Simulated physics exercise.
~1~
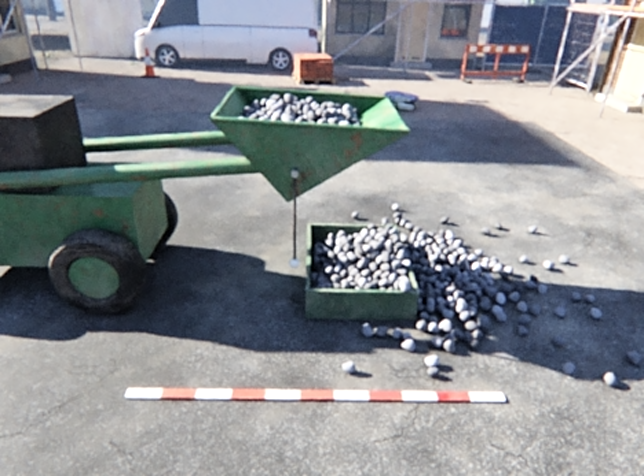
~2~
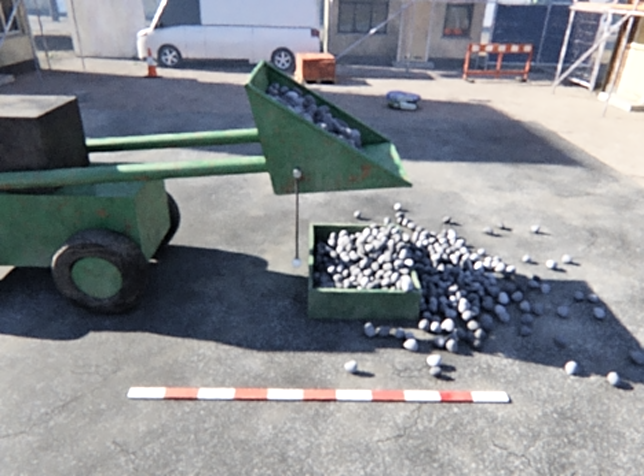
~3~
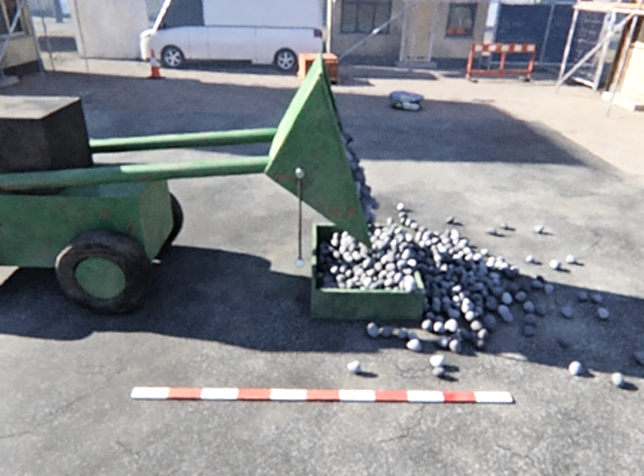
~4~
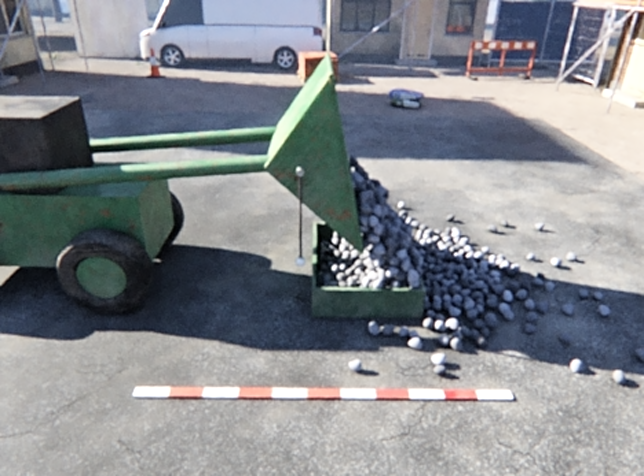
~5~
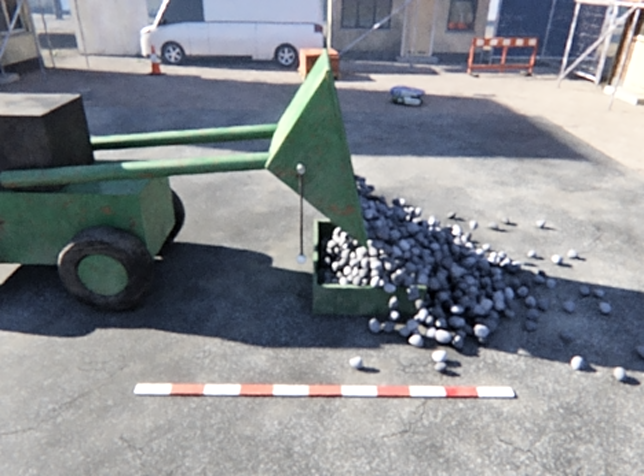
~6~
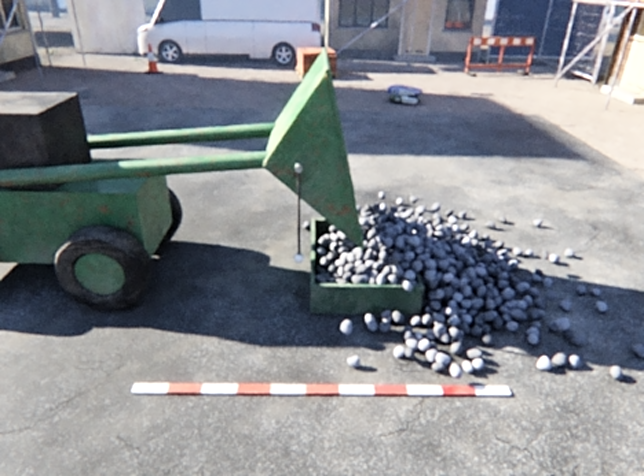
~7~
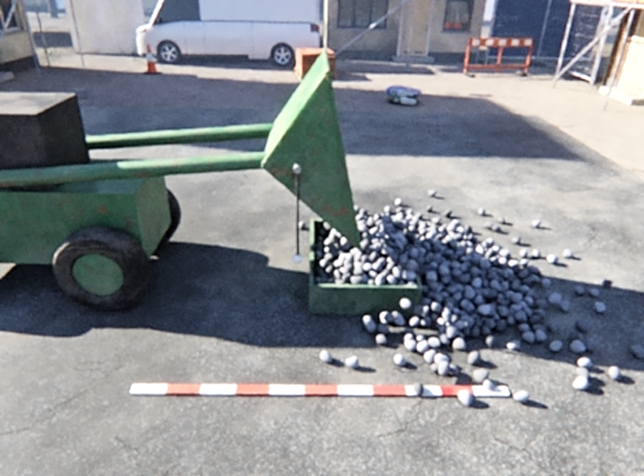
At first, a green loader on the left holds a raised bucket of grey stones above a small green bin, which is already filled, with more stones spilled to its right. The bucket tips forward and down to the right until its lower lip hangs close over the bin. Its stones then slide out in a stream, heaping over the bin and the pile beside it. The bucket stays steeply tilted, shifting only slightly, while stones tumble outward and roll toward the red-and-white striped staff. Finally, the bin sits full beneath the tilted bucket, with a broader heap spread beside it and a few stones reaching the staff.
